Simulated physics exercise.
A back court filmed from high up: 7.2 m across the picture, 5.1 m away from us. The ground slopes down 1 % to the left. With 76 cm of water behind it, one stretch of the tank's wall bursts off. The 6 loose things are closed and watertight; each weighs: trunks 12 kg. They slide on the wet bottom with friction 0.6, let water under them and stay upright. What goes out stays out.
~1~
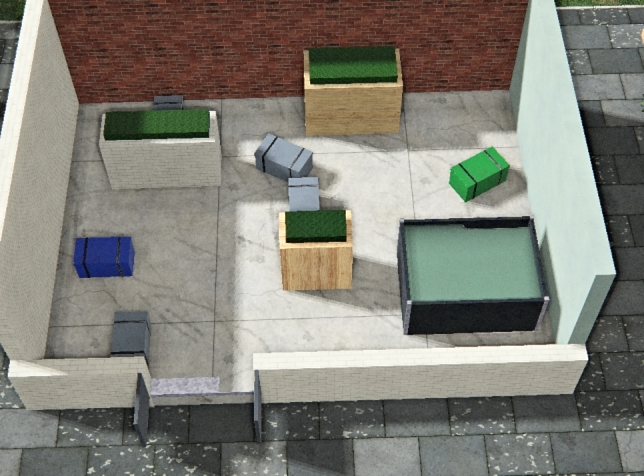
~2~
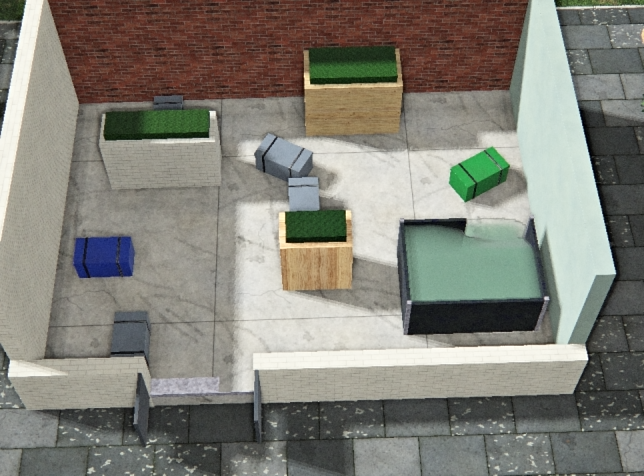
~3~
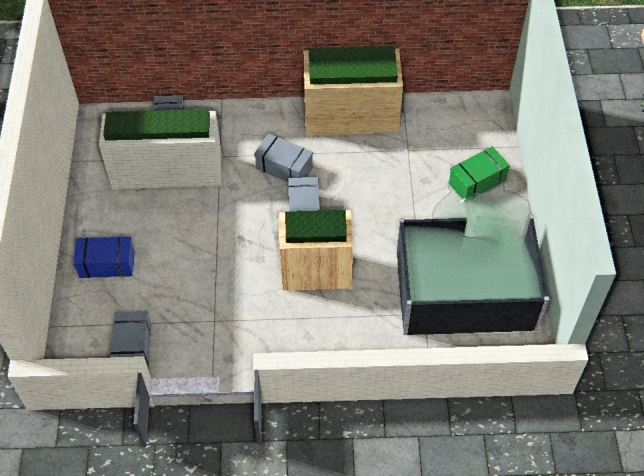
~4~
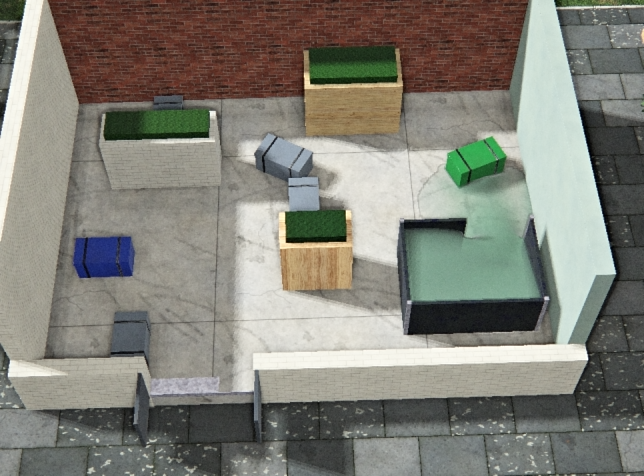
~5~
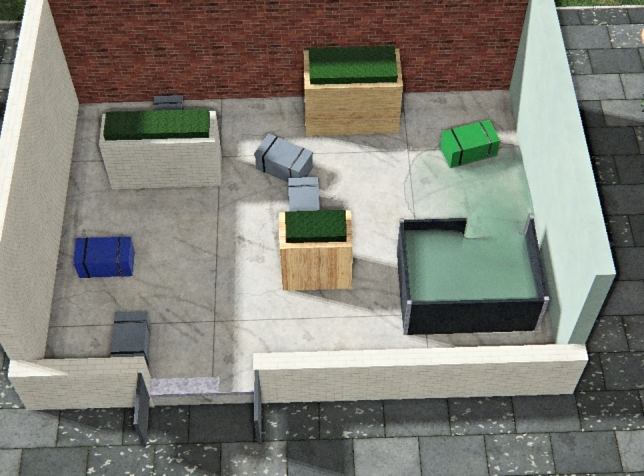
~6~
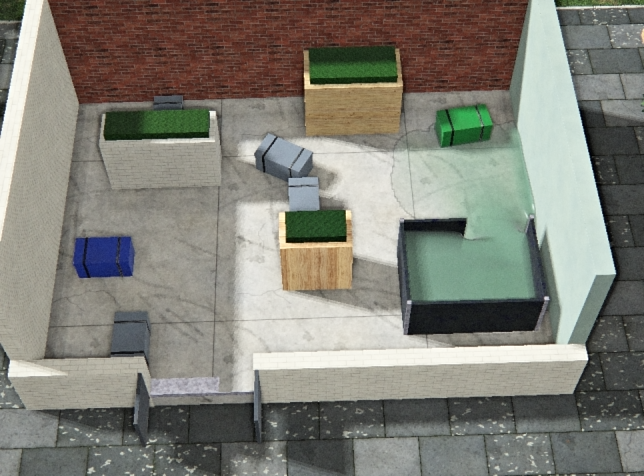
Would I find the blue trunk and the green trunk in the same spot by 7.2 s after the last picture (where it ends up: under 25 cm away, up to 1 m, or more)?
Blue trunk slides a little, green trunk gets carried off.
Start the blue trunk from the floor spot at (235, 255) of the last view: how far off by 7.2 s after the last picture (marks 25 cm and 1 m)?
It gets carried off.
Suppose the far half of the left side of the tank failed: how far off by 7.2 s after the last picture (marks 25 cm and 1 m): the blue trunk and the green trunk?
In that case the blue trunk travels far, the green trunk holds its place.
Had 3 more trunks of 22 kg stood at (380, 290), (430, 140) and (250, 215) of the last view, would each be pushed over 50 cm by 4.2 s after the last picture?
In that order: Less, more, past it.
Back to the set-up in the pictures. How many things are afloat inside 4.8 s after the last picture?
I count 3.
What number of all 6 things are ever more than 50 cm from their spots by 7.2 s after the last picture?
That makes 4.
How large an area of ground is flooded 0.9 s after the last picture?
About 9.5 m2.
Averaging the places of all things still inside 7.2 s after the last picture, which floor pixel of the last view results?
Around (146, 241).
Then, 0.9 s after the last picture the blue trunk is near (102, 250), 0.0 m from its start, aground; the green trunk is near (445, 73), 1.7 m from its start, afloat; 0 of 6 are out; 1 afloat.
Then, 2.8 s after the last picture the blue trunk is near (102, 250), 0.0 m from its start, aground; the green trunk is near (438, 163), 0.7 m from its start, afloat; 0 of 6 are out; 1 afloat.
Then, 4.8 s after the last picture the blue trunk is near (87, 255), 0.2 m from its start, aground; the green trunk is near (368, 219), 2.0 m from its start, afloat; 0 of 6 are out; 3 afloat.
Then, 7.2 s after the last picture the blue trunk is near (82, 270), 0.4 m from its start, afloat; the green trunk is near (272, 207), 3.2 m from its start, afloat; 0 of 6 are out; 5 afloat.
